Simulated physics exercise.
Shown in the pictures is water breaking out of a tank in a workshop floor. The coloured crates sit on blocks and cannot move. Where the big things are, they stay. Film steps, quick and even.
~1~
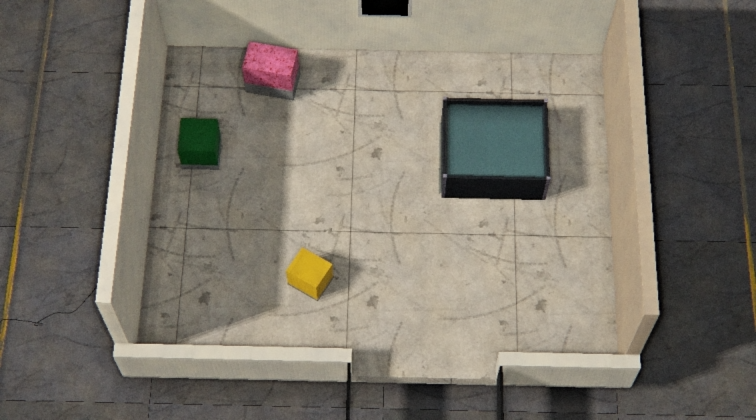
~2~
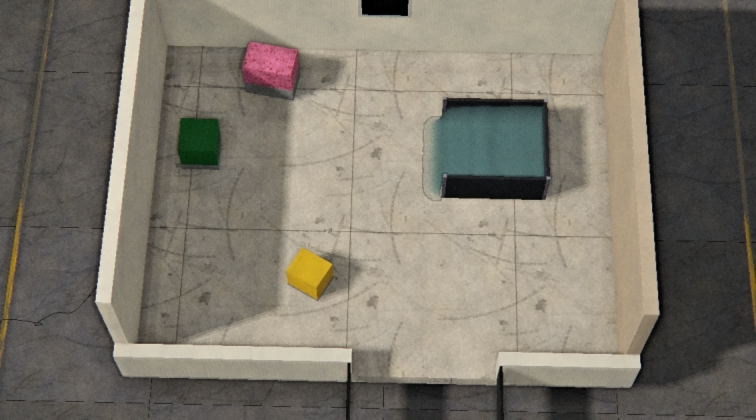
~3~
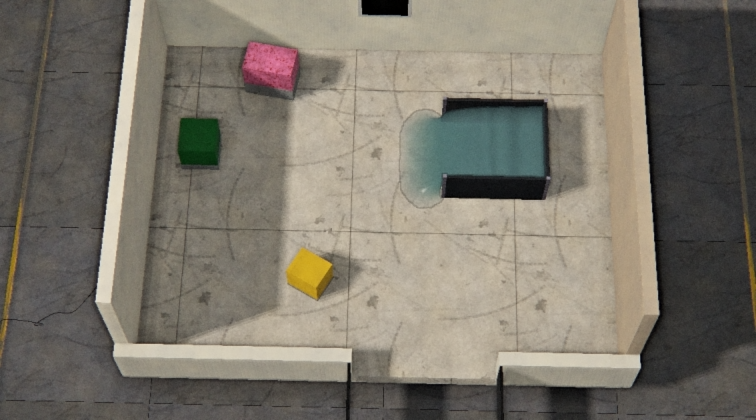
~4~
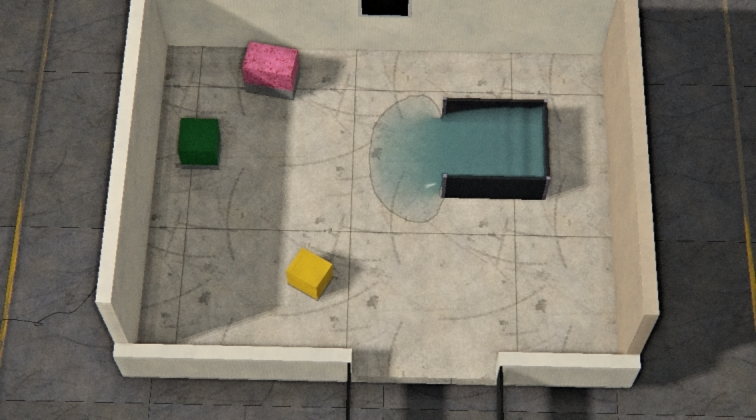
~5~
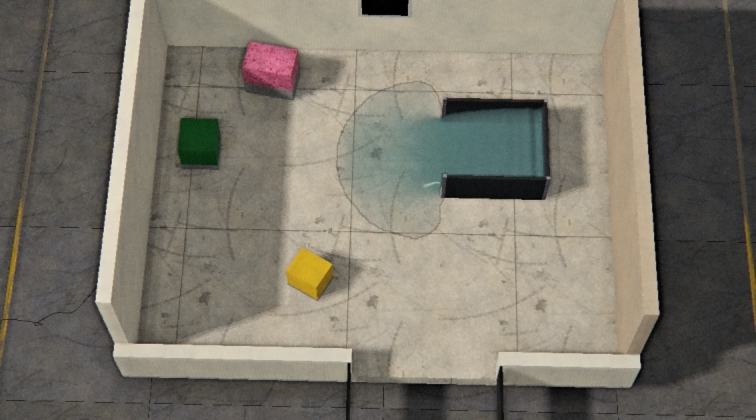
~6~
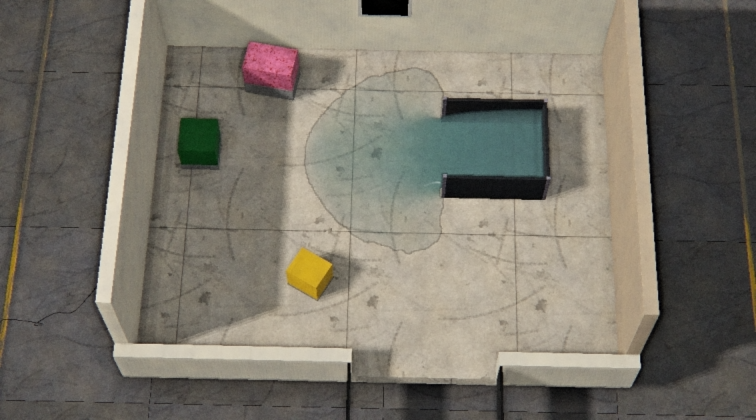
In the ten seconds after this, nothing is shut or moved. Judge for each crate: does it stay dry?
One by one: As for the yellow crate it's moistened by the water; as for the green crate it's moistened by the water; as for the pink crate it's untouched by the water.
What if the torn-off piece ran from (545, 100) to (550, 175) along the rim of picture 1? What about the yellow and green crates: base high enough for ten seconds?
First the yellow crate: It gets reached; then the green crate: It is never reached.
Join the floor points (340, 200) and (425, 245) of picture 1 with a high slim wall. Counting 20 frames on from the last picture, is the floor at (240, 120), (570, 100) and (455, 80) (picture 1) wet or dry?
One by one: Soaked, spared, spared.
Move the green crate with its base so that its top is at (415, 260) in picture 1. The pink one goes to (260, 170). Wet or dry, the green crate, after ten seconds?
As for the green crate, it keeps clear.
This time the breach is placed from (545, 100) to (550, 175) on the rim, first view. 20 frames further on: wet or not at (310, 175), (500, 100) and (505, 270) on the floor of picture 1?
Obs. 1: Moisture-free; obs. 2: Sodden; obs. 3: Sodden.
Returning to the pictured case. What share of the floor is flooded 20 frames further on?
Close to 55 in a hundred, I think.
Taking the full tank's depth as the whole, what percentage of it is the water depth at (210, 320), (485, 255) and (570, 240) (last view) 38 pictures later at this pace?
First spot roughly 12 %, second 0 %, third 0 %.
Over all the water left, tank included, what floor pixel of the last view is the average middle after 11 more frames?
(347, 159).
A moment on, water covers 35 % of the floor; the yellow crate water round its plinth, the green crate water round its plinth, the pink crate water round its plinth.
Next, water covers 45 % of the floor; the yellow crate water round its plinth, the green crate water round its plinth, the pink crate water round its plinth.
Then, water covers 55 % of the floor; the yellow crate water round its plinth, the green crate water round its plinth, the pink crate water round its plinth.
Later, water covers 60 % of the floor; the yellow crate water round its plinth, the green crate water round its plinth, the pink crate water round its plinth.
In the end, water covers 90 % of the floor; the yellow crate was topped, the green crate was topped, the pink crate stayed above the water.
